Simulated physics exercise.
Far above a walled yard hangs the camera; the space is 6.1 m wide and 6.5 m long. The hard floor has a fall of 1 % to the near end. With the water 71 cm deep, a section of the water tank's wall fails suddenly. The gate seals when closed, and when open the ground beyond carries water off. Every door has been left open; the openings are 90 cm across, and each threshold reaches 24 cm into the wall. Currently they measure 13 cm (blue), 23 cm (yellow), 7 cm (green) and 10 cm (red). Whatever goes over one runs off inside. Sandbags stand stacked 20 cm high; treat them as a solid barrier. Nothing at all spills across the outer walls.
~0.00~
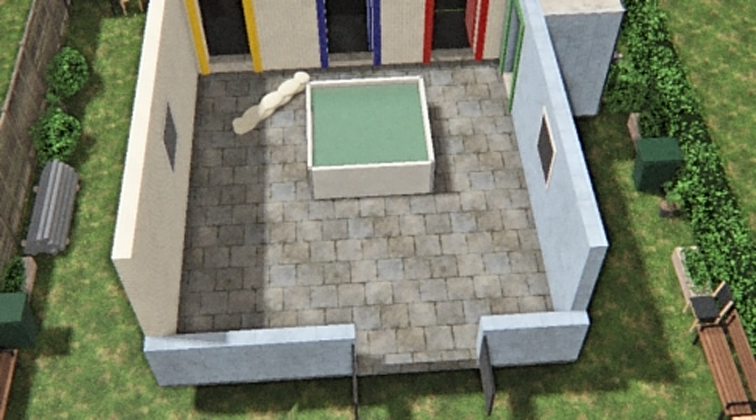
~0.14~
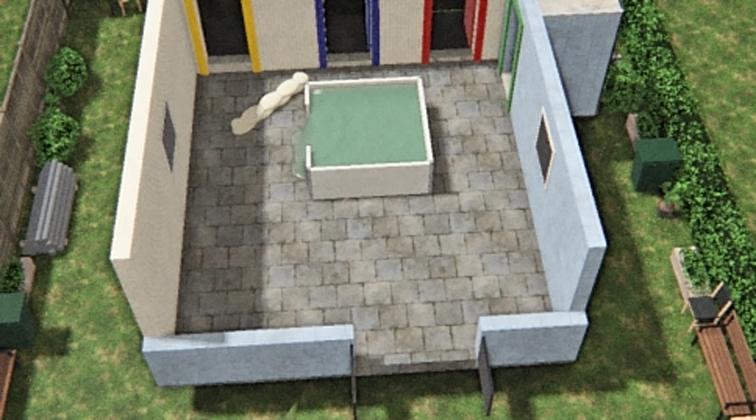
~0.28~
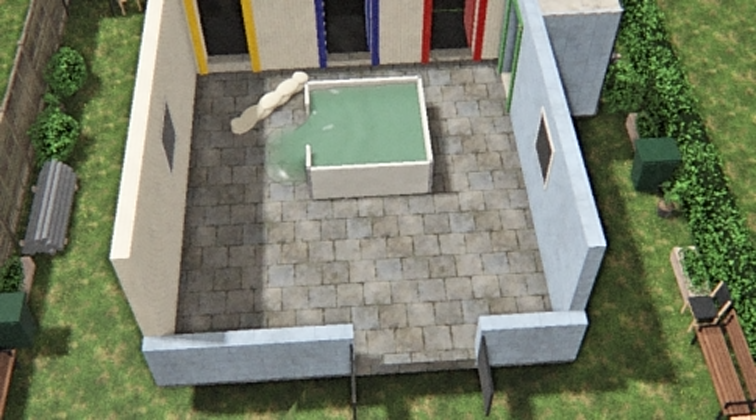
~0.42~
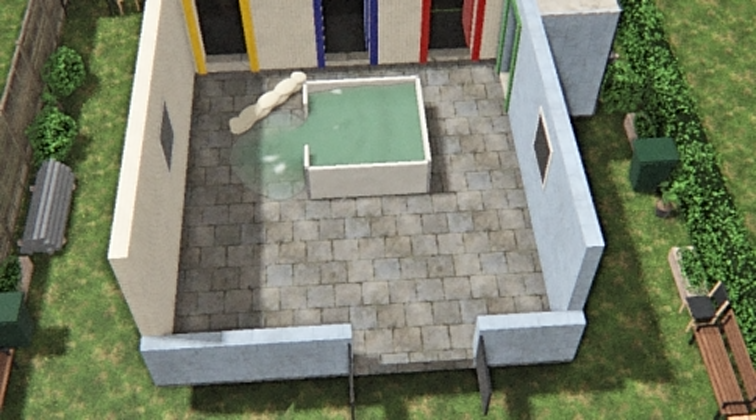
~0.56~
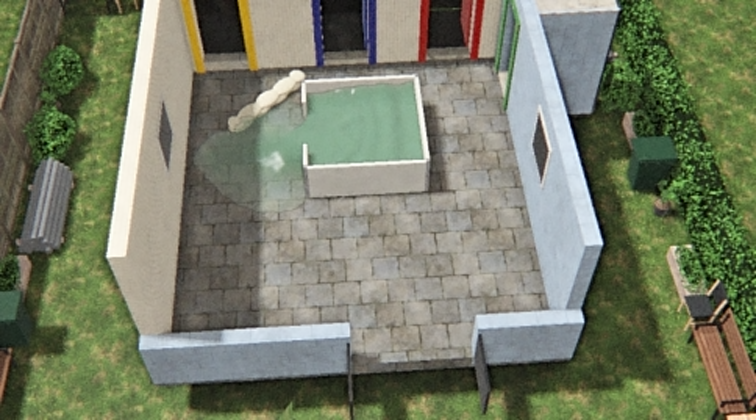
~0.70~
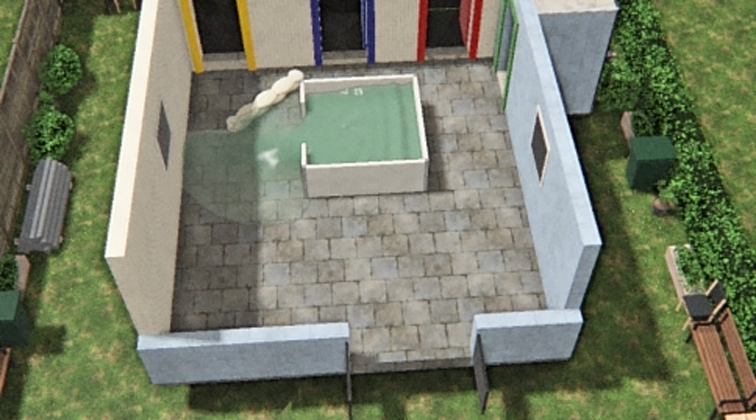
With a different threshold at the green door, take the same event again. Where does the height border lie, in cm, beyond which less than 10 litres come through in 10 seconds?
It lies at roughly 9 cm.
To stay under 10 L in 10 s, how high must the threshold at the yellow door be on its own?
Roughly 21 cm at the yellow door.
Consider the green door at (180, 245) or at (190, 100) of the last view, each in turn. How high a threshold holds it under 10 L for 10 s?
14.0 and 13.0 cm.
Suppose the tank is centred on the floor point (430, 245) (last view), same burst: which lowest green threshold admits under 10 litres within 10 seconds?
In this case, 8.0 cm or so.
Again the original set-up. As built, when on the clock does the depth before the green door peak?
Around 5.0 seconds.
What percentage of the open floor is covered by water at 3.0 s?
Wet share: Near 45 %.
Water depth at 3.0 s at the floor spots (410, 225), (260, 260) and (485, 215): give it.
Going through the spots in order gives 0, 4 and 0 centimetres.
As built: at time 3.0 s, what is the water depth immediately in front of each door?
Blue door 6 cm, yellow door 22 cm, green door 0 cm, red door 0 cm.
After 1.4 s water covers 20 % of the floor, deepest (46 cm) near (186, 153); it has not reached the green door.
After 3.0 s water covers 45 % of the floor, deepest (33 cm) near (168, 362); it has not reached the green door.
After 10.0 s water covers 95 % of the floor, deepest (14 cm) near (168, 362); 7 cm at the green door, 30 litres in over its 7 cm threshold.
At the green door as built, the water arrived by 4.7 s and peaked near 13 cm at 5.0 s.
With a threshold of 7.5 cm, 24 litres would have come in within the 10 s; with 10.5 cm, 4 litres. So under 10 litres takes about 9 cm.
